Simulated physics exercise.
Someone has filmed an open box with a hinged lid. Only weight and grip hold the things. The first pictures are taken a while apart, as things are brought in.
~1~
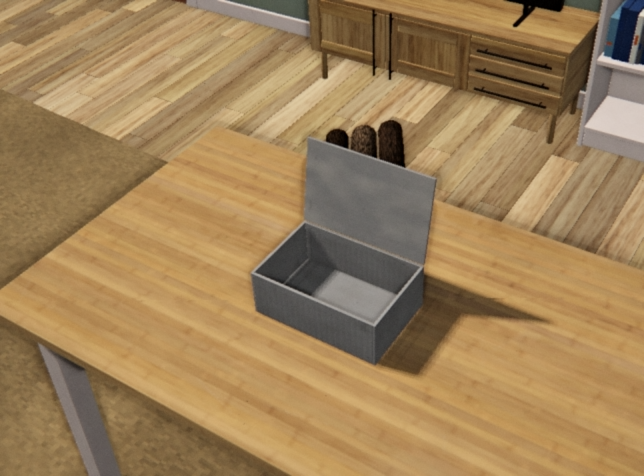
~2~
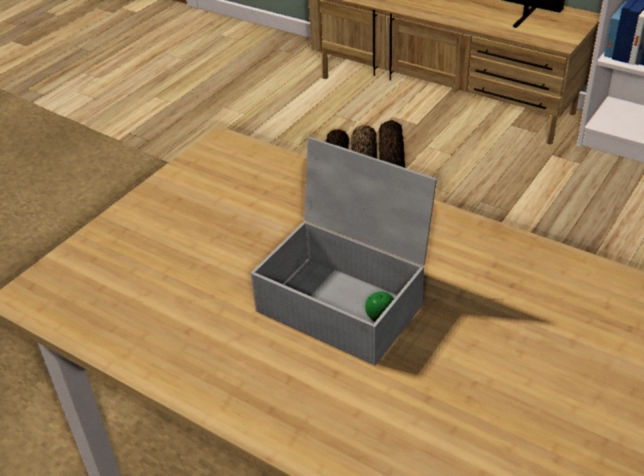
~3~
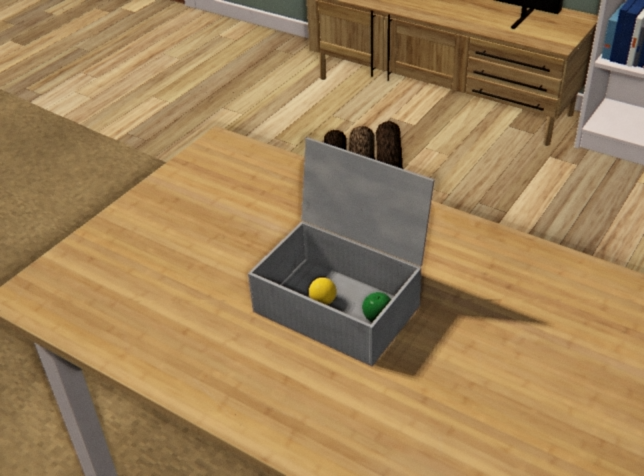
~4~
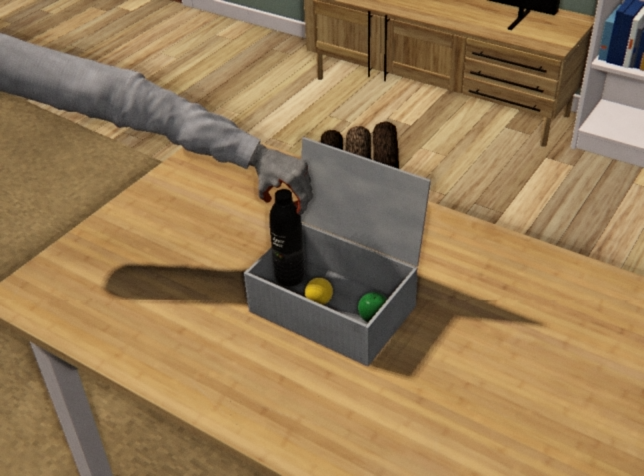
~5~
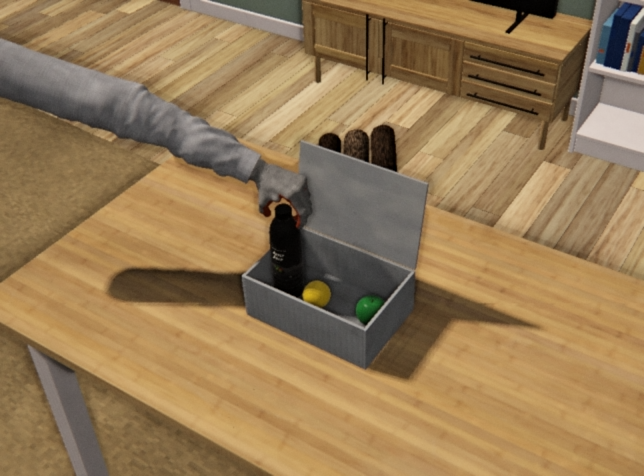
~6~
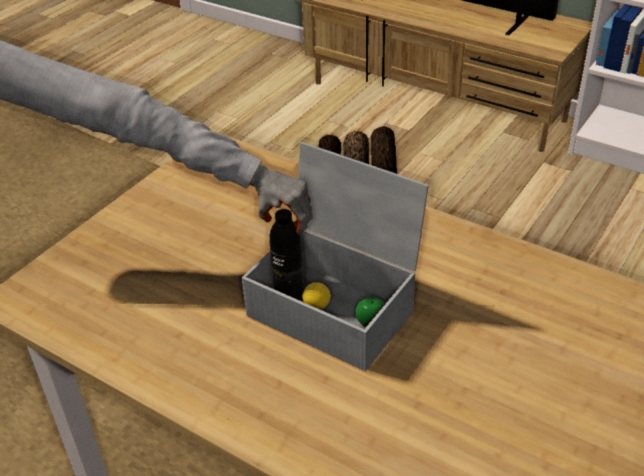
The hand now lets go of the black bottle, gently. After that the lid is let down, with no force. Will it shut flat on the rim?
It stays ajar.
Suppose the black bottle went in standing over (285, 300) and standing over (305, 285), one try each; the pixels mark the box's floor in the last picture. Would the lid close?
In the first case it will not close; in the second case it stays ajar.
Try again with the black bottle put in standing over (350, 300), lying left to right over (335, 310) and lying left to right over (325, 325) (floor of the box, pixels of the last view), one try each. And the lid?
First, it will not close; second, it shuts flat; third, it closes.
Then, 1.40 s on from there, lid 69° above the rim.
Then, 2.10 s on from there, lid 36° above the rim; black bottle turned 21° from how it was put near (275, 266).
In the end, lid 26° above the rim; moved from the start, black bottle; the other 2 unmoved. At the end, from the last picture's camera, black bottle near (270, 271).
